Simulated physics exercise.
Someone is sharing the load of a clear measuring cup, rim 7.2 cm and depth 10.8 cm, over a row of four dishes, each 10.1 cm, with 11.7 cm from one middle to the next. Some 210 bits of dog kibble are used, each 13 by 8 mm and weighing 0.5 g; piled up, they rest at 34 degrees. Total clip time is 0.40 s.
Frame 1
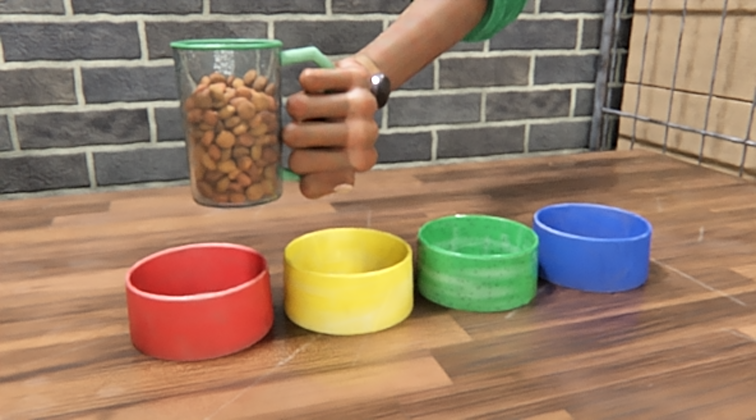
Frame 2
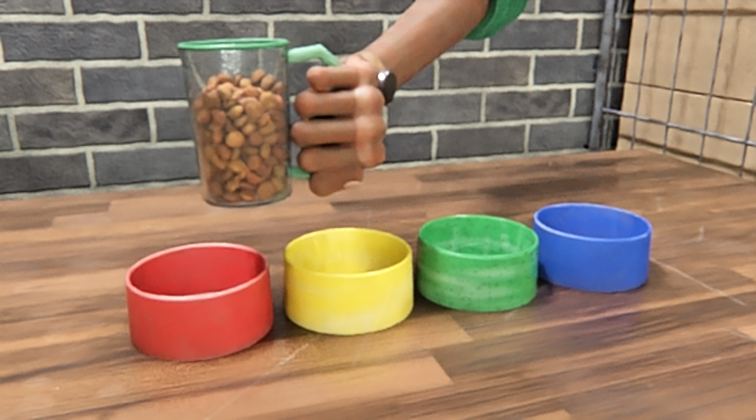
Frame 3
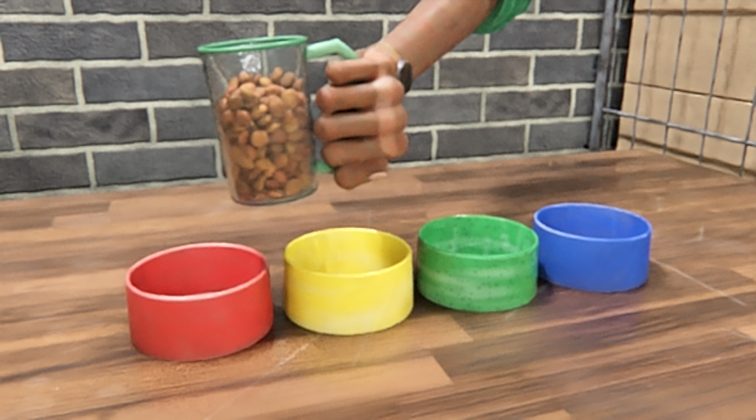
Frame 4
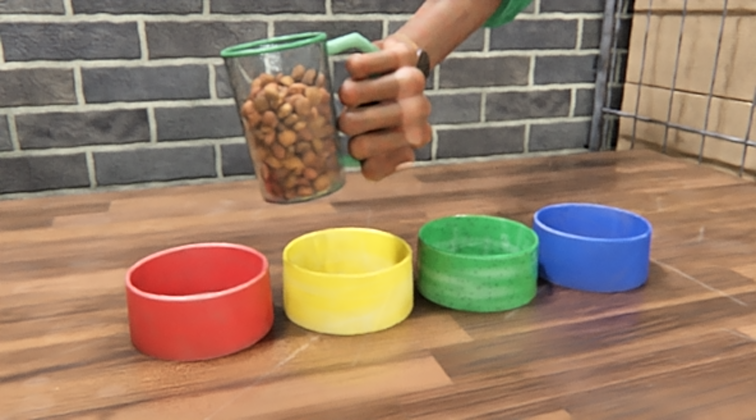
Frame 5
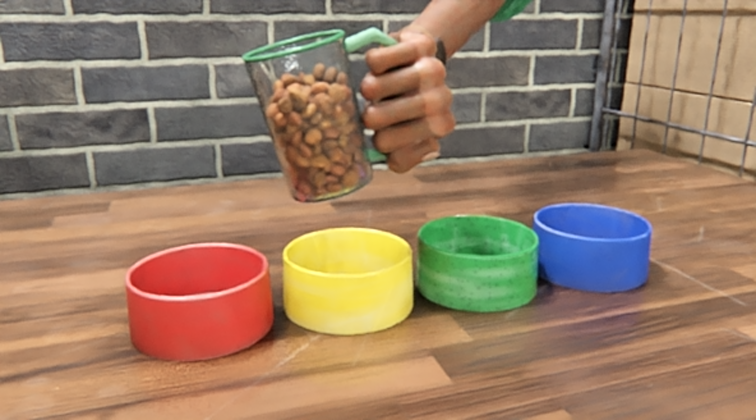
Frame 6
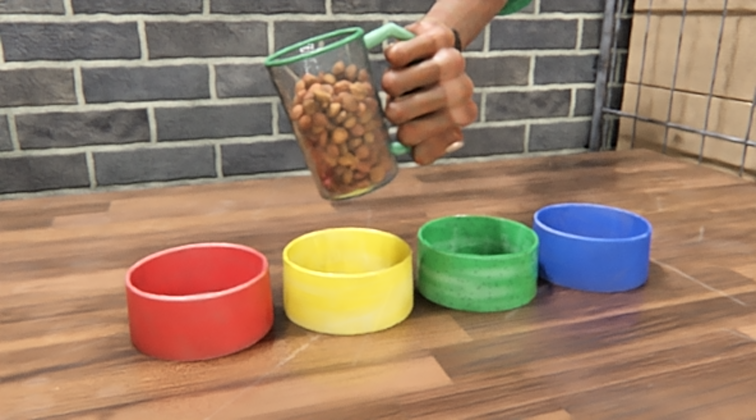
At first, a hand holds a clear, green-rimmed measuring cup of brown kibble upright above a row of red, yellow, green and blue dishes. The hand then carries the cup steadily to the right, leaning it gradually leftward until it is clearly slanted above the yellow dish, kibble still inside.
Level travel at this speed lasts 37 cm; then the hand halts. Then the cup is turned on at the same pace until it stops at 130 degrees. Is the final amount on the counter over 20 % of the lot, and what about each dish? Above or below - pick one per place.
Red: Below; blue: Above; green: Below; yellow: Below; counter: Below.
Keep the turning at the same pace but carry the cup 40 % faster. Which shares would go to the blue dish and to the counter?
Then the blue dish gets 100 and the counter 0.
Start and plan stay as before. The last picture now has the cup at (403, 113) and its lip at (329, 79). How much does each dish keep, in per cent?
Red 0; blue 100; green 0; yellow 0.
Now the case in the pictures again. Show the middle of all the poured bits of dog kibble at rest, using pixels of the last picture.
Around (584, 244).
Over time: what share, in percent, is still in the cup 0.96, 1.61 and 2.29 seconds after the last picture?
Going in order, it reads 100, then 95, and finally 0 per cent.
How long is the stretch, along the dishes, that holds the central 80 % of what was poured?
About 6 cm.
Then, 0.96 s after the last picture, tilt 70 degrees; cup holds 100 %.
Then, 1.61 s after the last picture, tilt 105 degrees; cup holds 95 %, blue 5 %.
Then, 2.29 s after the last picture, tilt 130 degrees; cup holds 0 %, blue 100 %.
In the end, red 0 %, blue 100 %, green 0 %, yellow 0 %, counter 0 %.
